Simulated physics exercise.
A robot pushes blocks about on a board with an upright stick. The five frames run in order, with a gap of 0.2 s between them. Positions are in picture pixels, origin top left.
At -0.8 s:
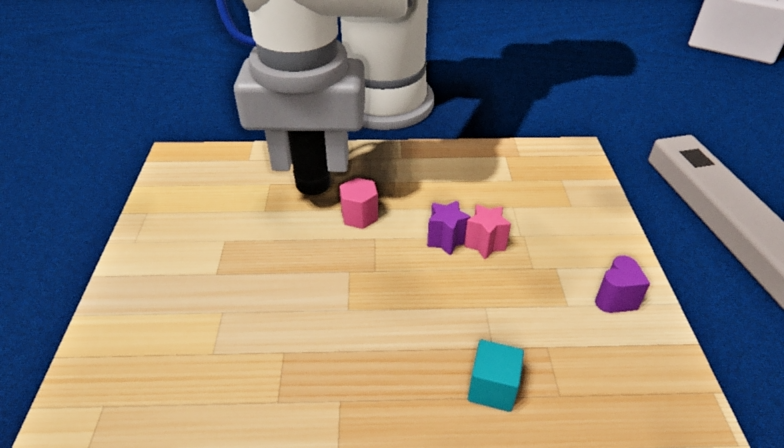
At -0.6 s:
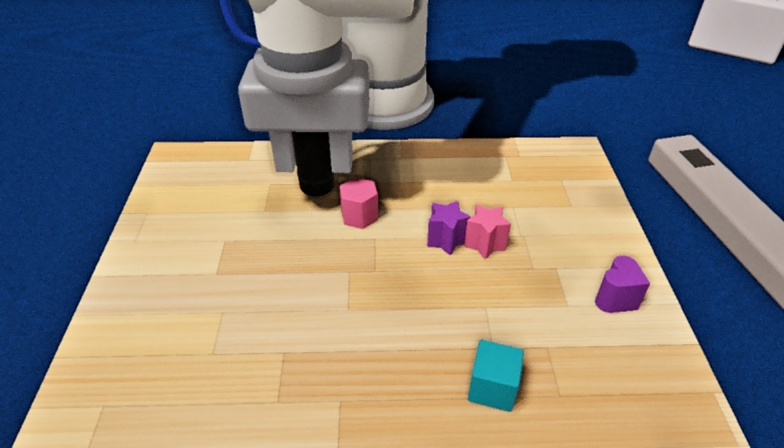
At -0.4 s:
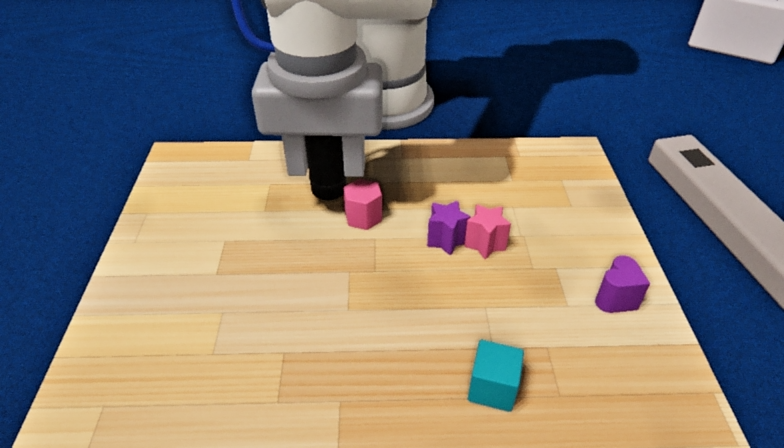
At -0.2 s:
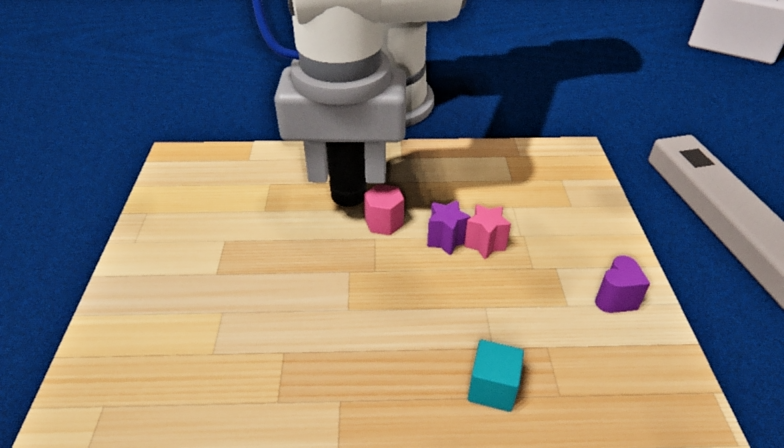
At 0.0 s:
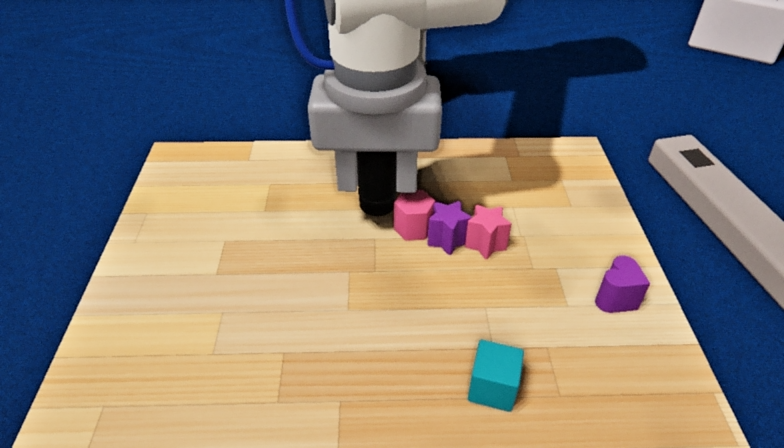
A robot arm with a black upright stick stands at the far edge of a light wooden board on a blue surface, seen from above and in front by a still camera. A pink six-sided block sits beside the stick, with purple and pink stars to its right, a purple heart near the right edge and a turquoise block nearer. The arm moves right, pushing the pink six-sided block up beside the purple star.
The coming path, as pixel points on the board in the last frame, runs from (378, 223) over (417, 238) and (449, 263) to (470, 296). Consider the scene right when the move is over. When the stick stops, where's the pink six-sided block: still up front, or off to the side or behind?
It lies beside or behind the stick.
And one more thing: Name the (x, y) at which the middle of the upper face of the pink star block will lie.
I predict (547, 227).
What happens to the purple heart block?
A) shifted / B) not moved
Letter B.
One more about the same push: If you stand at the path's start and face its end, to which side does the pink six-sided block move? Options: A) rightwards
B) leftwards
Correct choice: B.
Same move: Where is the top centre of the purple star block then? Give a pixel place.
For the centre of its top, I'd go with (511, 224).
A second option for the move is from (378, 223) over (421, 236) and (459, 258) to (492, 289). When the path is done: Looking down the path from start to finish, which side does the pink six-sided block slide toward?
Pushed left.
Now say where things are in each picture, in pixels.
The first frame shows tip of the stick (313, 185), middles of tops, pink six-sided block (359, 189), purple star block (449, 213), pink star block (490, 217), turquoise square piece (499, 362), purple heart block (627, 272).
The second frame shows stick (317, 186), nothing pushed.
The third frame shows stick (329, 190), pink six-sided block (363, 190).
The fourth frame shows stick (349, 196), pink six-sided block (384, 195).
The fifth frame shows stick (378, 205), pink six-sided block (415, 201), purple star block (450, 213), pink star block (490, 217), turquoise square piece (499, 362), purple heart block (627, 272).
The first path, step by step. One third of the way, stick (418, 220); pink six-sided block (455, 208), turned 35° anticlockwise; purple star block (488, 220), turned 20° clockwise; pink star block (524, 224), turned 25° anticlockwise.
Two thirds of the way, stick (450, 245); pink six-sided block (475, 214), turned 55° anticlockwise; purple star block (511, 224); pink star block (547, 227), turned 35° anticlockwise.
At the end, stick (473, 279); pink six-sided block (475, 214), turned 55° anticlockwise; purple star block (511, 224); pink star block (547, 227), turned 35° anticlockwise; turquoise square piece unmoved; purple heart block unmoved.
